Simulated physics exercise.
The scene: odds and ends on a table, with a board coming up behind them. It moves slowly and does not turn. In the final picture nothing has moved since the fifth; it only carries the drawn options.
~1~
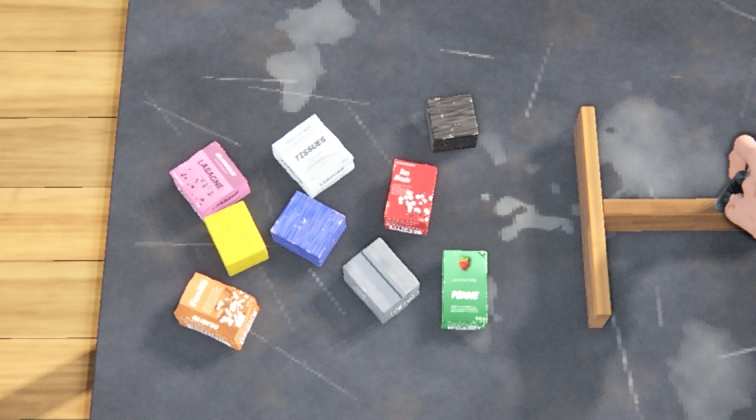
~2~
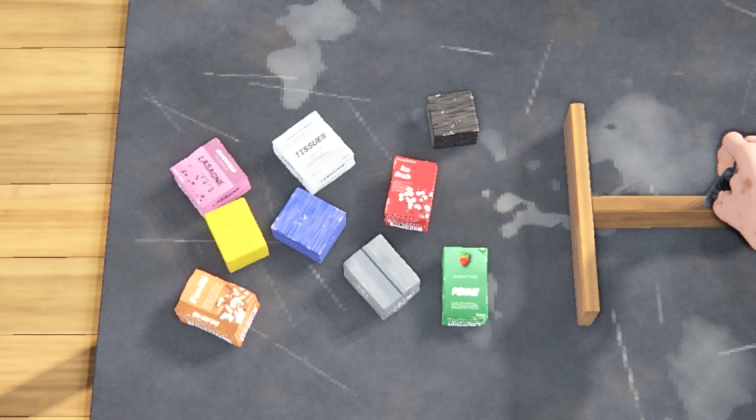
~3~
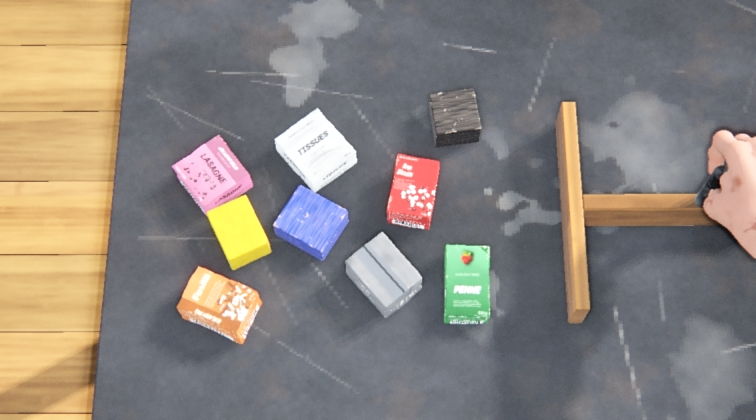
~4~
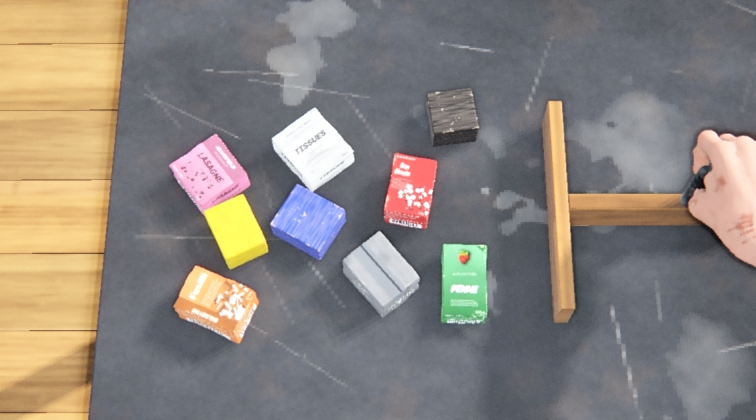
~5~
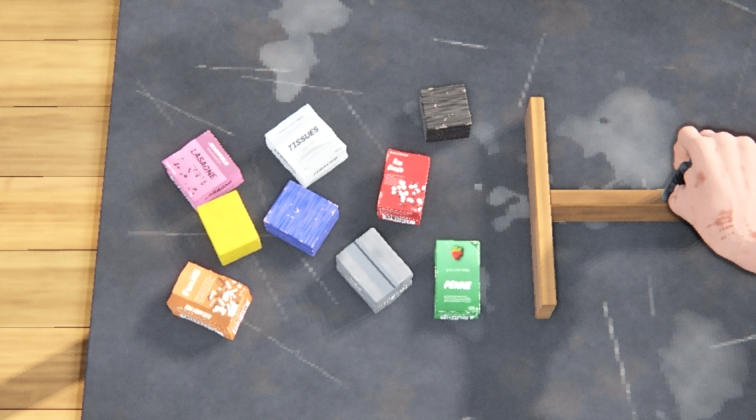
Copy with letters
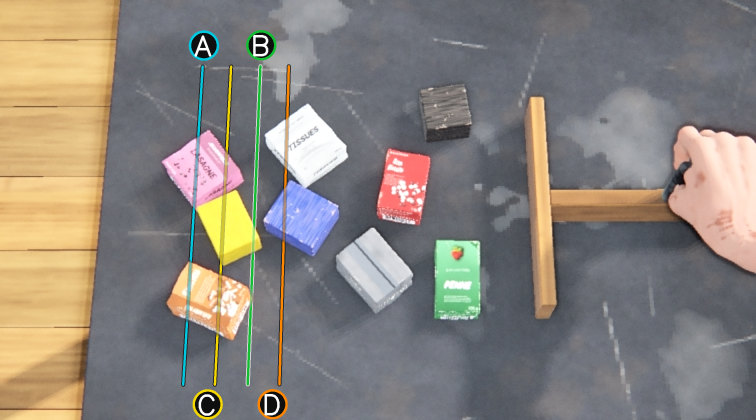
In this clip, a hand at the right slowly moves a T-shaped wooden board leftward across a dark, scuffed tabletop toward scattered colourful packets and blocks, which stay in their arrangement, with a gap still between them and the board.
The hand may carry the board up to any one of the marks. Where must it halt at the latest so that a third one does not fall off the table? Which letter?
It should halt at A.
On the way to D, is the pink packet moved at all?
Yes.
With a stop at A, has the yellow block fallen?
Yes.
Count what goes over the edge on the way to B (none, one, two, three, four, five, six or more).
The count is none.
On the marked copy, A at (193, 217); B at (254, 217); C at (223, 217); D at (284, 216).
Following A. Soon after the start, board (415, 198); black block (384, 110); green packet (387, 281).
Later, board (288, 198); orange box (153, 305); yellow block (167, 240).
In the end, board (192, 199); orange box over the edge; yellow block over the edge; two fallen.
As for the rest, B is within the limit but short; C is within the limit but short; D is within the limit but short.
